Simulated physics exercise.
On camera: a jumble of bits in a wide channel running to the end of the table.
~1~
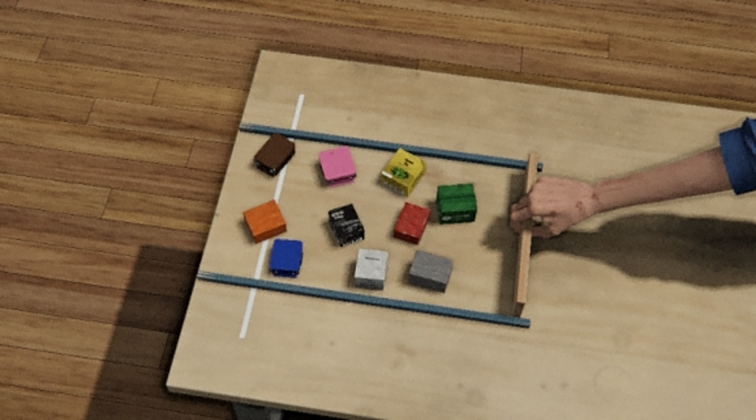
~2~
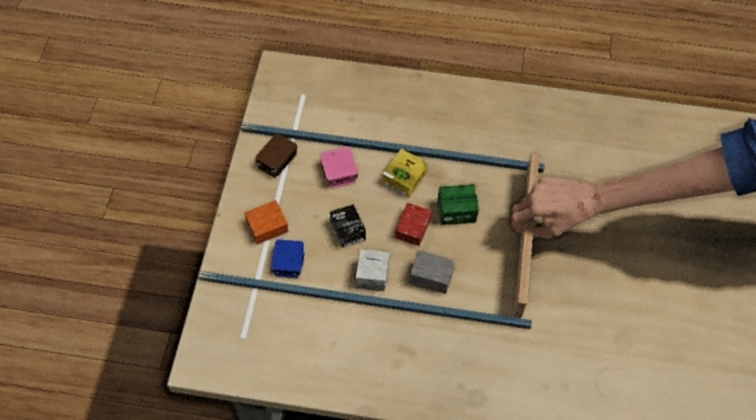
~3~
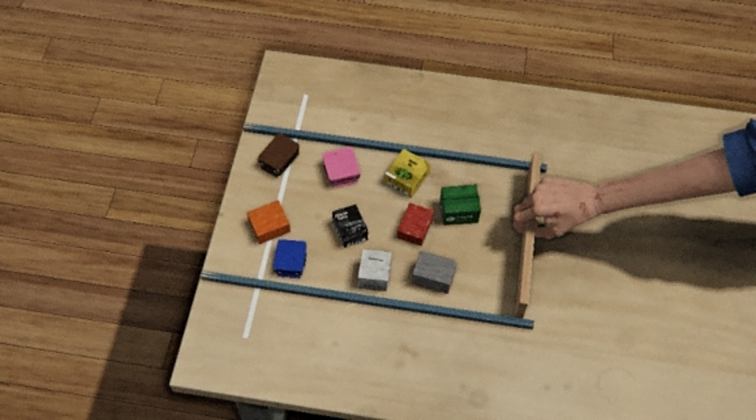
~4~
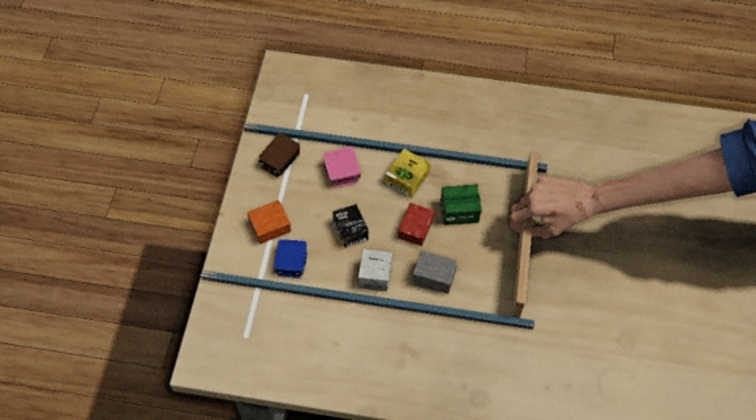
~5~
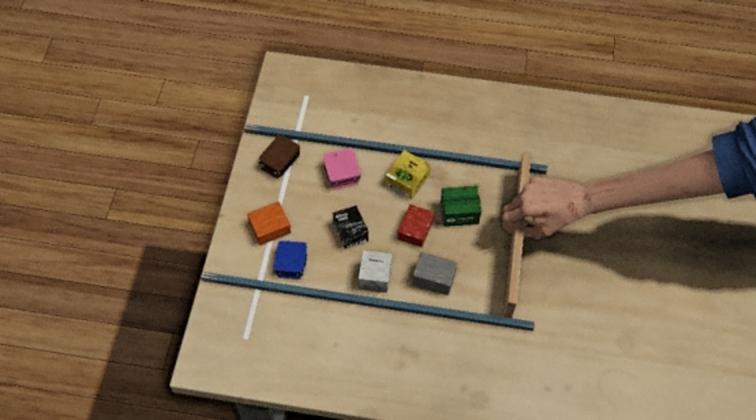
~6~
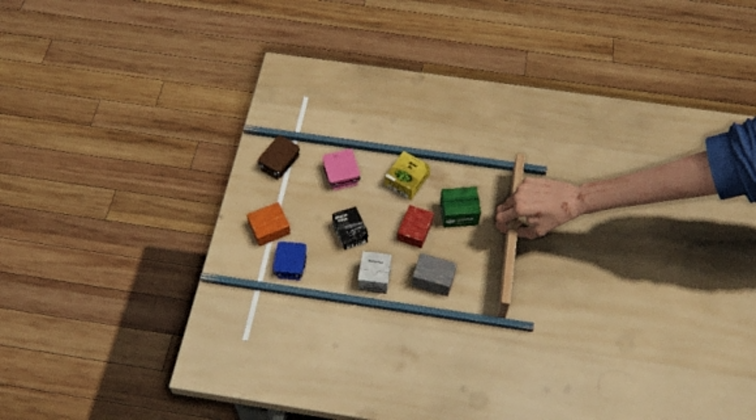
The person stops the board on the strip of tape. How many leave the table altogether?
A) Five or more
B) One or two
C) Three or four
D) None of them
(C) Three or four.
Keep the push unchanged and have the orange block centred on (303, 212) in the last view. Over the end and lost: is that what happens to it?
Here the orange block stays aboard.
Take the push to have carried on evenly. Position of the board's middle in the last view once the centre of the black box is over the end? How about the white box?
Around (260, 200) first and around (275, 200) second.
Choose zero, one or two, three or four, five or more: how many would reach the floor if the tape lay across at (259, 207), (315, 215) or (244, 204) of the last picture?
Five or over; none at all; more than four.
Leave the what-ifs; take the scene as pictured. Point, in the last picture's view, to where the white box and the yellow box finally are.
In the last picture the white box sits at (212, 252) while the yellow box sits at (275, 147).
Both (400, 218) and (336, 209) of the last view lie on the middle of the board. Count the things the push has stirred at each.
One spot: 6. Other spot: 10.
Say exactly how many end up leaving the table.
I count 3 in all.
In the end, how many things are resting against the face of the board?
So the total is 4.
Soon after, none off yet; brown case at rest near (280, 158); orange block at rest near (269, 224); blue case at rest near (291, 261).
After that, none off yet; brown case moving near (275, 158); orange block moving near (265, 224); blue case displaced about its own width near (256, 258).
In the end, the number that fall off is three or four; gone, blue case, orange block and brown case.
